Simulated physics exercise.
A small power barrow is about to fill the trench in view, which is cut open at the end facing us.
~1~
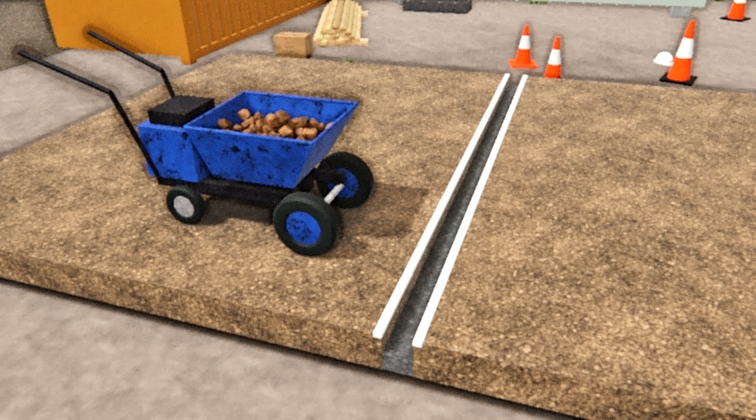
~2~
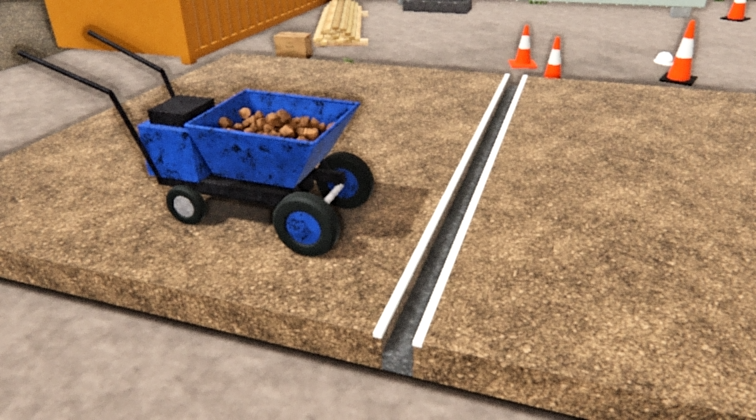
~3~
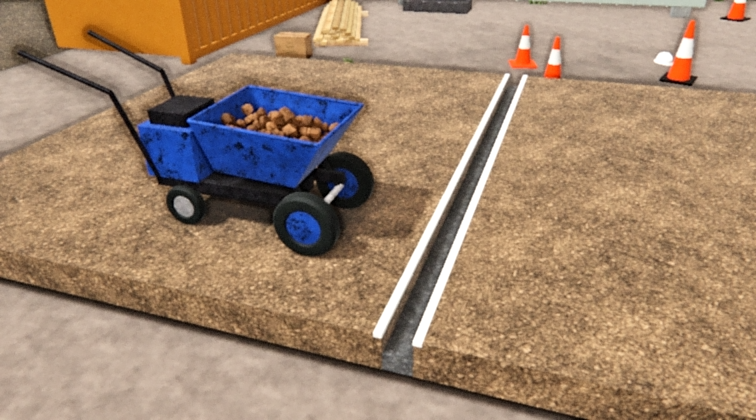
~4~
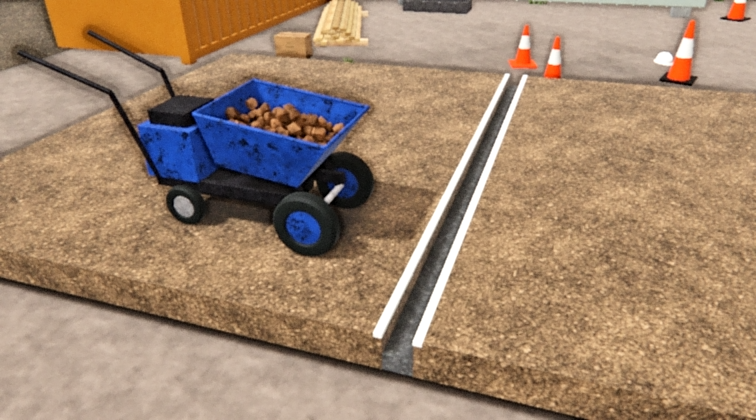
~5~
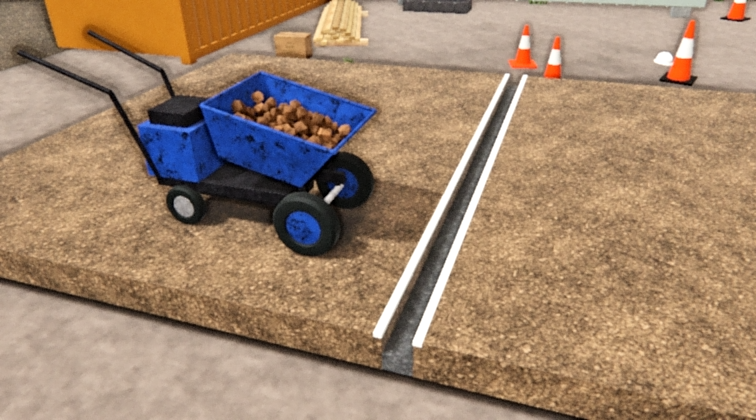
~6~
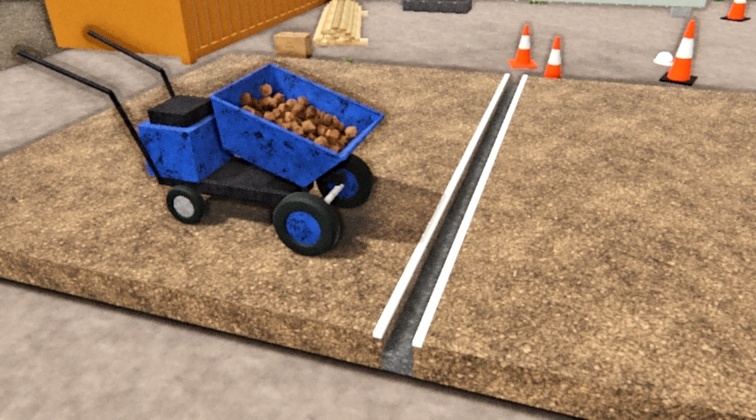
On a building site, a blue power barrow stands beside a narrow trench, its skip of brown lumps slowly tilting toward the right.
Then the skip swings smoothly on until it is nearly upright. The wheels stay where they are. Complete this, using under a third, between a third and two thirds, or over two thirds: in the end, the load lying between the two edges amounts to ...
The load between the two edges amounts to between a third and two thirds of it.
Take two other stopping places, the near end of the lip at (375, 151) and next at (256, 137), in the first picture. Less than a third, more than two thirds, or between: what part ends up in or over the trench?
First below one third, then under a third.
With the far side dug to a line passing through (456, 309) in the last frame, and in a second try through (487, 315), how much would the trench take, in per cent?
I'd say some 80 in a hundred, followed by 90 in a hundred.
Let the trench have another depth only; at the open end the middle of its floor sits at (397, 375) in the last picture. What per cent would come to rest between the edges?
The share comes out near 70 percent.
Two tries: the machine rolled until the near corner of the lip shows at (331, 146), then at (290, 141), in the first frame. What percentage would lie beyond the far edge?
50 % then 10 %.
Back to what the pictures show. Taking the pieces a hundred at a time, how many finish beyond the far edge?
Close to 25 per cent.
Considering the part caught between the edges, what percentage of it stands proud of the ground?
Roughly 40 %.
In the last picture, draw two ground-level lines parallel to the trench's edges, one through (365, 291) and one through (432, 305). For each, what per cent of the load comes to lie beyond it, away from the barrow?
In order: Near 100 %, then 30 %.
Soon, skip tipped steeply; all in the skip.
A while on, skip tipped right over; most in the skip; a stray few short of the trench; a small part in or heaped over the trench; a stray few beyond it; a small part falling.
Towards the end, skip tipped right over; about a quarter in the skip; a small part short of the trench; about half in or heaped over the trench; about a quarter beyond it.
Finally, skip tipped right over; a stray few in the skip; about a quarter short of the trench; about half in or heaped over the trench; about a quarter beyond it.
